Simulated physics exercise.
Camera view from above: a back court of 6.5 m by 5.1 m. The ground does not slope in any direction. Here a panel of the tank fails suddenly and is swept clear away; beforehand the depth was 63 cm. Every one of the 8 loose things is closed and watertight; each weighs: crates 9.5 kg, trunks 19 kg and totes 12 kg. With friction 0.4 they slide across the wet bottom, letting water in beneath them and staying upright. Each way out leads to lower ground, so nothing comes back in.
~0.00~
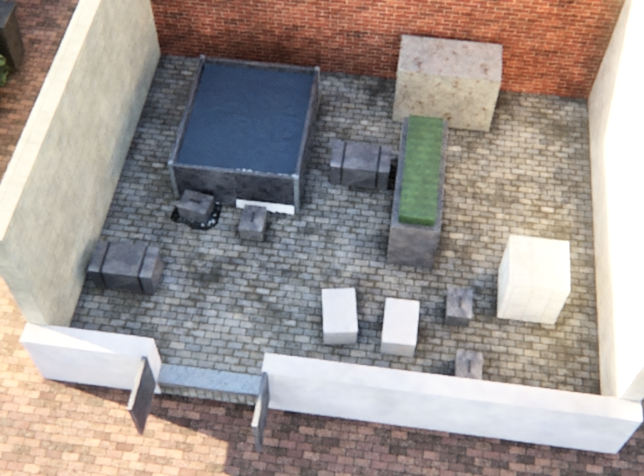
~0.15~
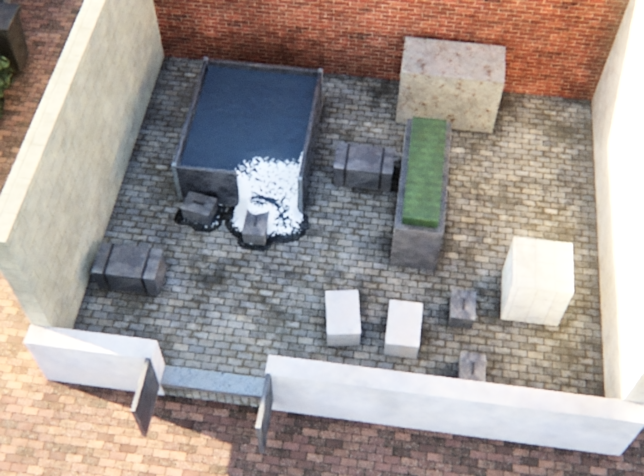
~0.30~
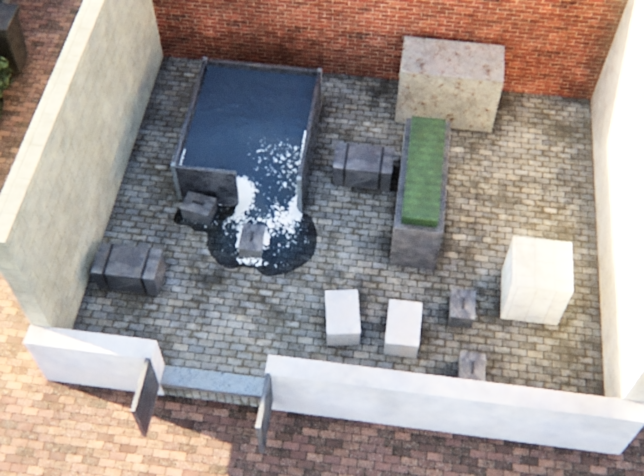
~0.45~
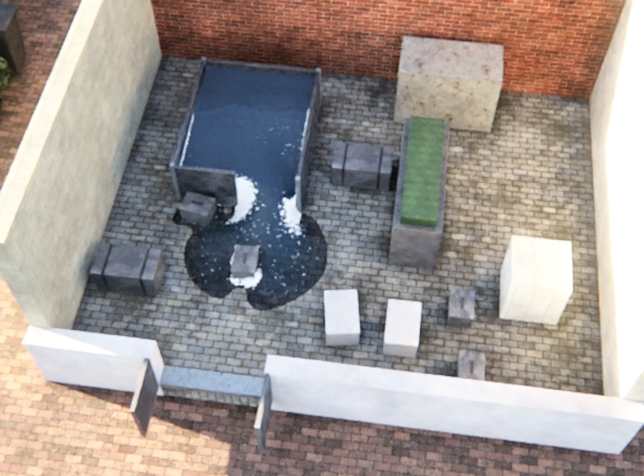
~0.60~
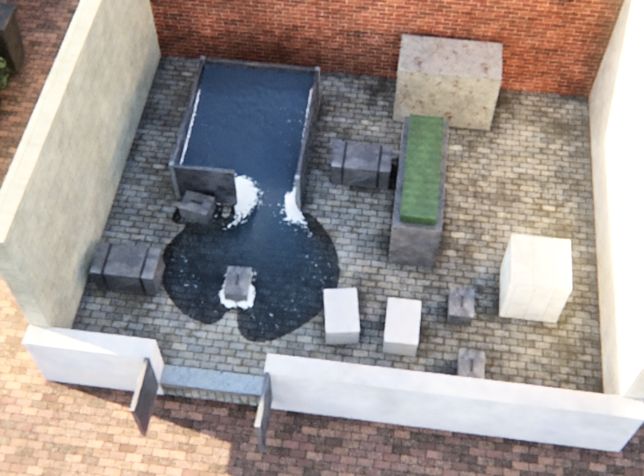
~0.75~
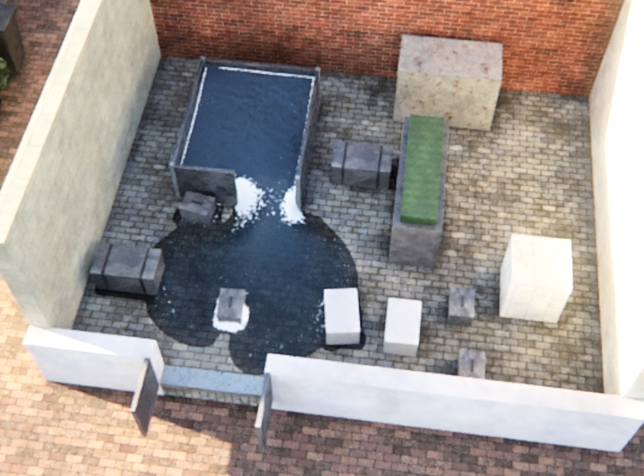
Water bursts through the front of a raised dark tank in a walled, paved court, foaming white around a small grey block just below the opening. A dark pool spreads across the paving toward the front wall as the block slides forward, and water reaches a pale box and dark trunks.
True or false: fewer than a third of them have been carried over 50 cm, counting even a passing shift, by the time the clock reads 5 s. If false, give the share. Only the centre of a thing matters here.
False, between a third and two thirds.
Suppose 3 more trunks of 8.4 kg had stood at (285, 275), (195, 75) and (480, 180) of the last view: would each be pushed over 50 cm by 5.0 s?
Taking them one by one: It goes beyond, then it stays within, then it stays within.
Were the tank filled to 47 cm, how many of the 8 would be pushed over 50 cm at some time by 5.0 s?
The count would be 5.
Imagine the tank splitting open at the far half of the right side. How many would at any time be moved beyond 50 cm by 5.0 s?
Then the count would be 2.
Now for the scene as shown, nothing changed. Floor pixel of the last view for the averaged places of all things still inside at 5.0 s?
Mean floor pixel: About (403, 268).
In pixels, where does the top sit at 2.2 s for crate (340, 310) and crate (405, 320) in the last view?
Somewhere around (439, 346) and (481, 344).
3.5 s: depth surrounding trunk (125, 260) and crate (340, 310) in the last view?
First about 4 cm, second about 8 cm.
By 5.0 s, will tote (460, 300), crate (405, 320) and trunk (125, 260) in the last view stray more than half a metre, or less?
The first is inside the limit, the second beyond the limit, and the third beyond the limit.
After 1.1 s 1 of 8 are over 50 cm from their spots; 0 afloat.
After 2.2 s 3 of 8 are over 50 cm from their spots; 2 afloat.
After 3.5 s 4 of 8 are over 50 cm from their spots; 3 afloat.
After 5.0 s 5 of 8 are over 50 cm from their spots, and 5 have been at some point; 2 afloat.
